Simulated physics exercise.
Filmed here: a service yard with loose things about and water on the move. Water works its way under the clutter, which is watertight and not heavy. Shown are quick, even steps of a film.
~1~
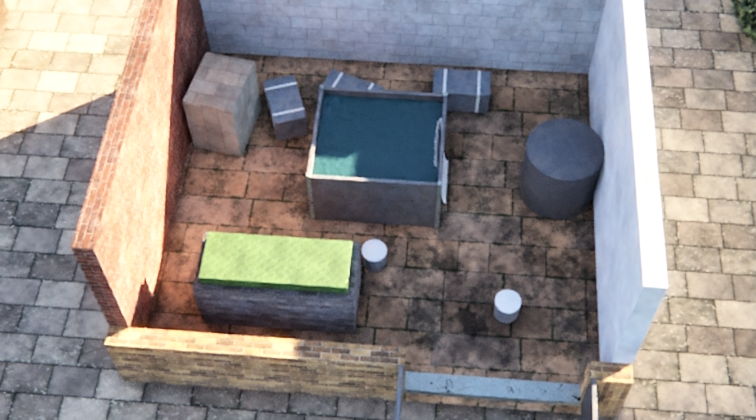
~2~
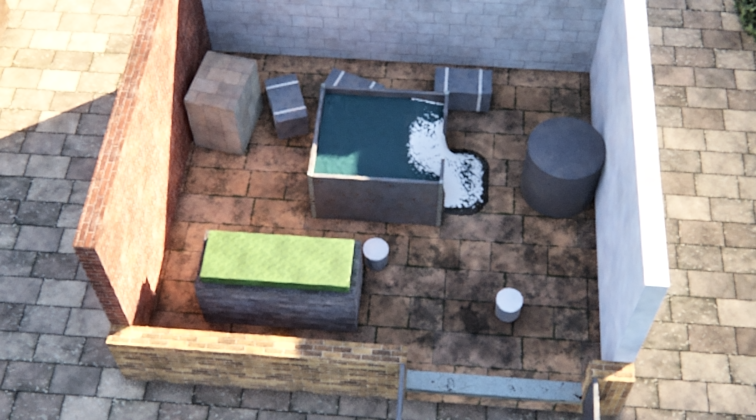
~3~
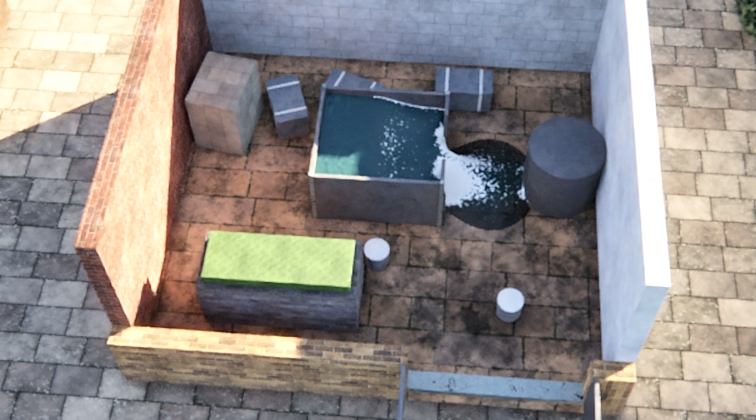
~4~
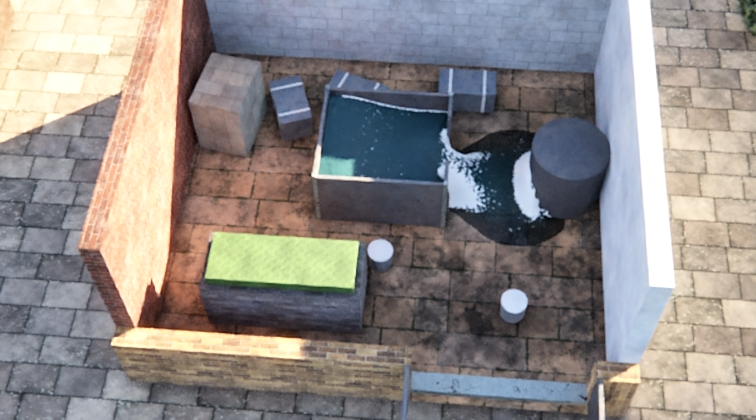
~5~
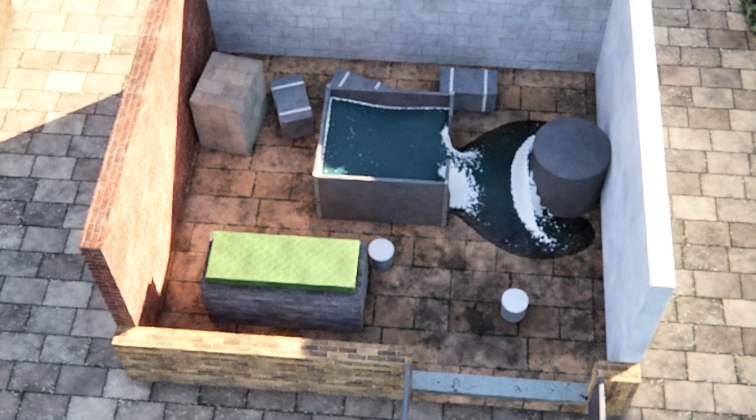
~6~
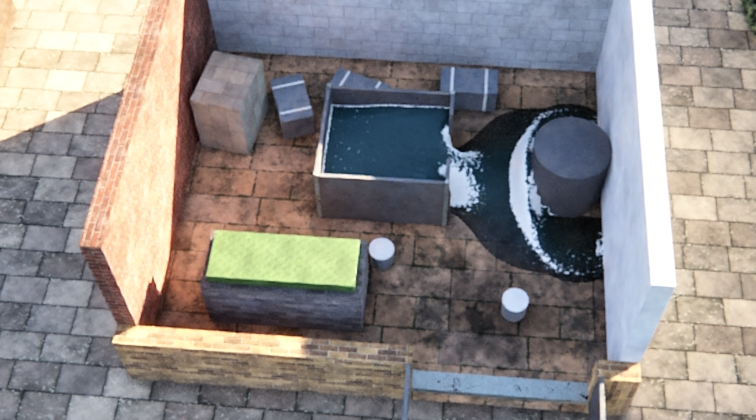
A large square tank of dark water leaked from its right side, and the foamy water spread across the paved yard and around a gray drum, while the boxes and pails stayed put.
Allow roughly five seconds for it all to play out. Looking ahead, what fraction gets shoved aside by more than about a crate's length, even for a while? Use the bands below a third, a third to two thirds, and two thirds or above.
It falls below a third.
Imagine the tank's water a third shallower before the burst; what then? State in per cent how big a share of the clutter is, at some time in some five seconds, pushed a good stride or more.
Near 0 % of the lot.
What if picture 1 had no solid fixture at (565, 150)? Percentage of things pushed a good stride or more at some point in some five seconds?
Estimated share: Approx. 20 %.
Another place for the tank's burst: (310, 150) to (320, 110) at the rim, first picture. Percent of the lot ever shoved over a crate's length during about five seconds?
Result: Close to 60 %.
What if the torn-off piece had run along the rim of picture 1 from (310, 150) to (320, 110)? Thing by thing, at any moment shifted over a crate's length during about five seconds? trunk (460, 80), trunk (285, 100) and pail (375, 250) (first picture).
Fell short, went past that, fell short.
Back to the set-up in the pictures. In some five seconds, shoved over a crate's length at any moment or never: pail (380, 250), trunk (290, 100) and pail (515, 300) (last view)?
Object by object as listed: Falls short, falls short and travels that far.
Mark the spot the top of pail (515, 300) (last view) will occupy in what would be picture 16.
I'd expect it around (495, 328).
A moment on, 0 of 5 are well off their spots; 0 afloat.
Next, 0 of 5 are well off their spots; 0 afloat.
Later, 1 of 5 are well off their spots; 0 afloat.
In the end, 1 of 5 are well off their spots, and 1 have been at some point; 0 afloat.
